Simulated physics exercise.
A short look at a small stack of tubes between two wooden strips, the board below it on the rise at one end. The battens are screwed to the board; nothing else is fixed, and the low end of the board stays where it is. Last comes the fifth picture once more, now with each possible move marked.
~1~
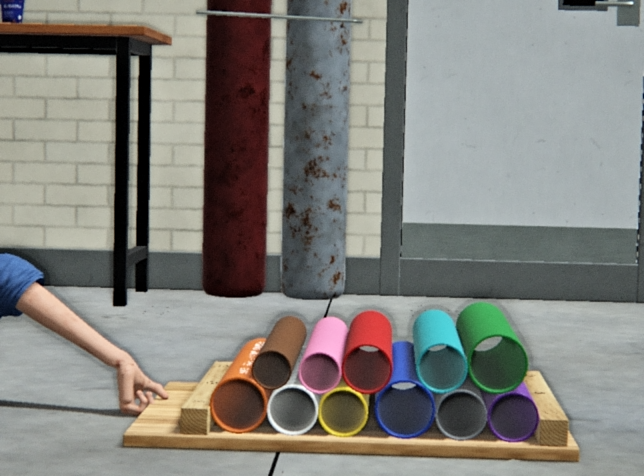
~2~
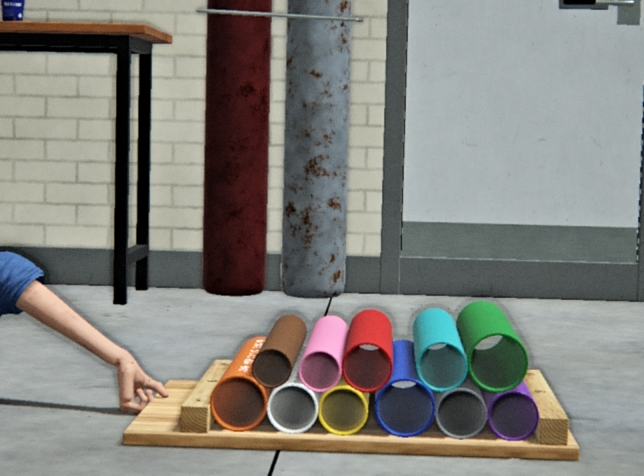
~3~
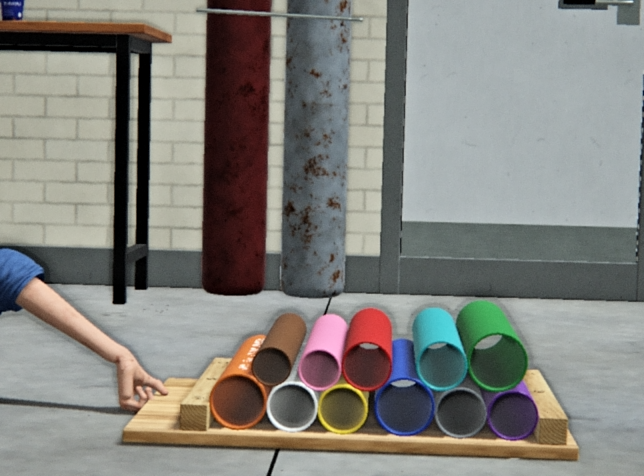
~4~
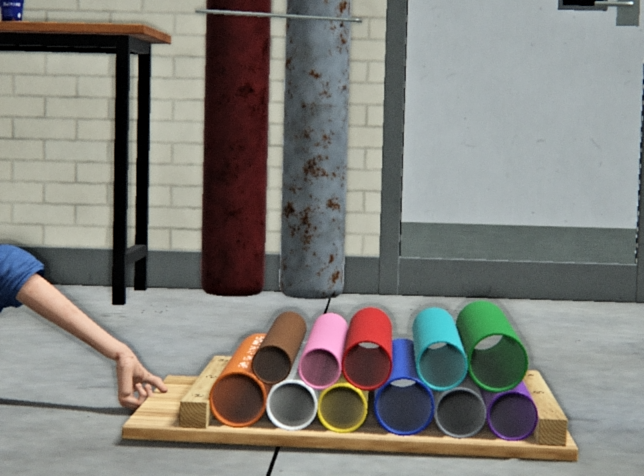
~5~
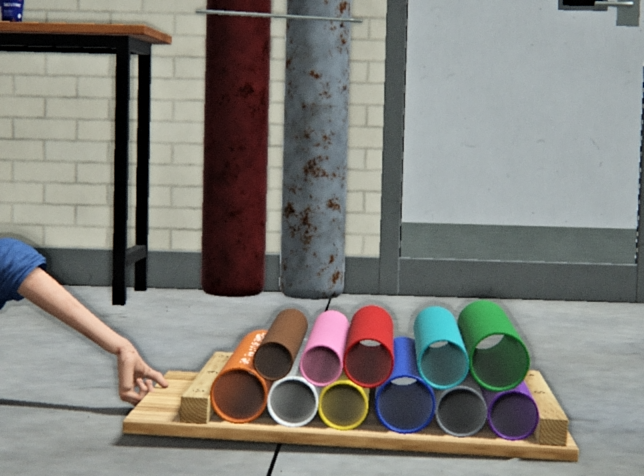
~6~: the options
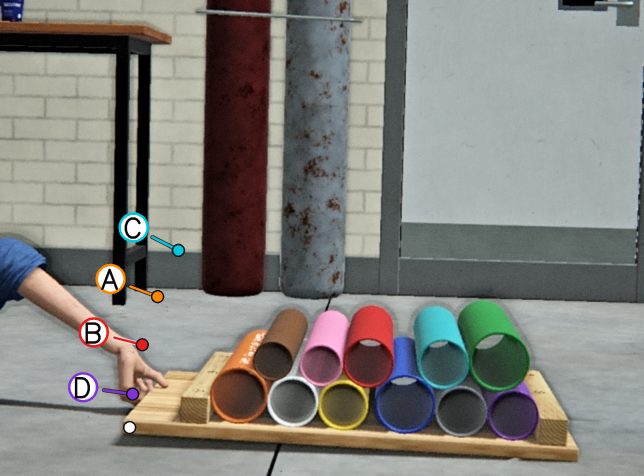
A hand at the left end of a wooden board raising it very slightly, with colourful stacked tubes staying between two strips.
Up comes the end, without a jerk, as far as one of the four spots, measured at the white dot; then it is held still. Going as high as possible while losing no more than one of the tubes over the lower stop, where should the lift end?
Stop at A.
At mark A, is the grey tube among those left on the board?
Yes.
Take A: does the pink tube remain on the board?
The pink tube: Yes.
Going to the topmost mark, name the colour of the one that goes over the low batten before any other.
First is the green one.
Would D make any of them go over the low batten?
No.
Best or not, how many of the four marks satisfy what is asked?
The number is three.
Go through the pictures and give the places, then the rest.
In the first picture, orange tube (239, 405); white tube (293, 410); yellow tube (343, 412).
In the second picture, yellow tube (343, 411); blue tube (405, 408).
In the third picture, board (354, 403); orange tube (238, 402); white tube (292, 407); turquoise tube (442, 366).
In the fourth picture, board (353, 402); orange tube (238, 399); white tube (292, 405).
In the fifth picture, board (354, 399); orange tube (239, 395); white tube (293, 402).
On the marked copy, A at (158, 297); B at (143, 345); C at (178, 250); D at (133, 394); the white dot at (130, 427).
Following A. Soon after the start, board at 14°.
Later, board at 19°.
In the end, board at 19°, one over the low batten (green).
As for the rest, B none over the low batten; C two over the low batten (turquoise, green); D none over the low batten.
